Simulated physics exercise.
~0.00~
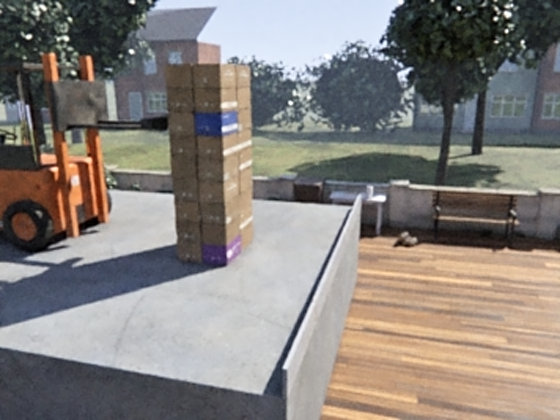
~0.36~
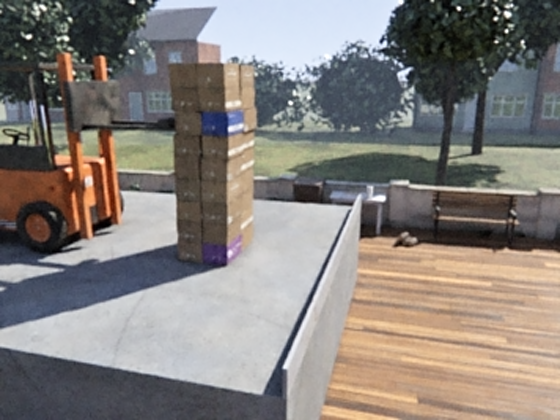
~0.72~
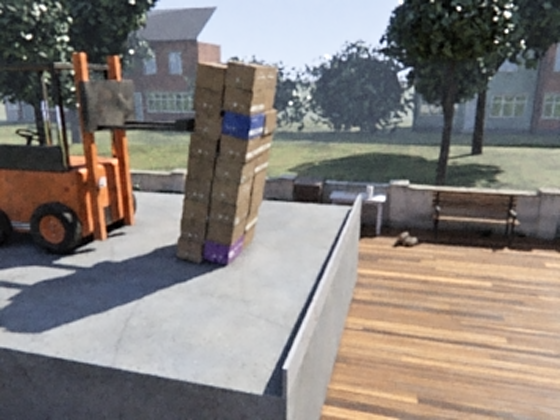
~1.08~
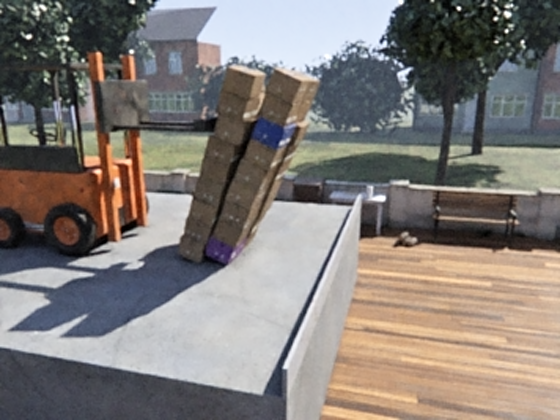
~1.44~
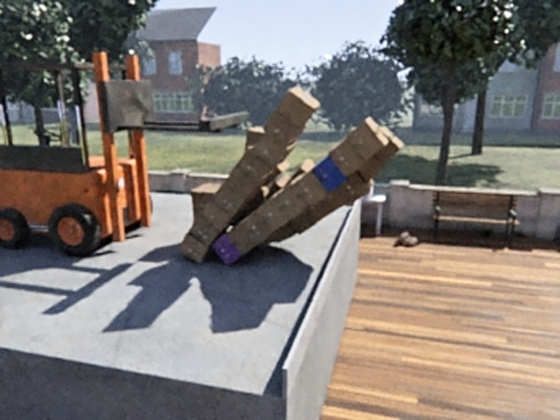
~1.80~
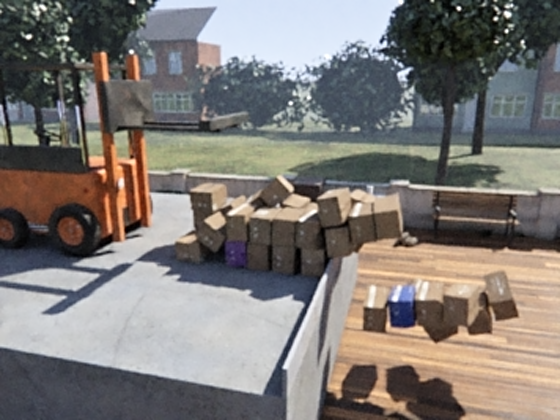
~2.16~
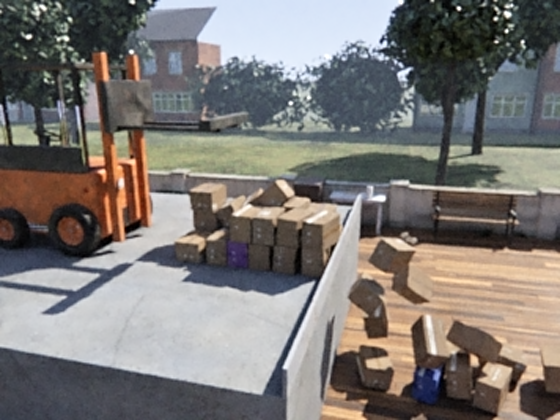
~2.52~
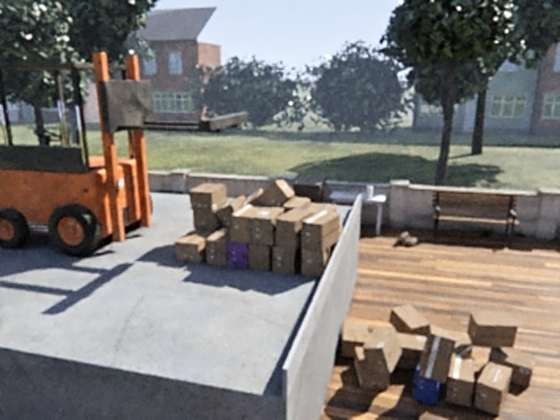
On a concrete loading dock, a forklift topples stacked cartons, spilling some over the edge.
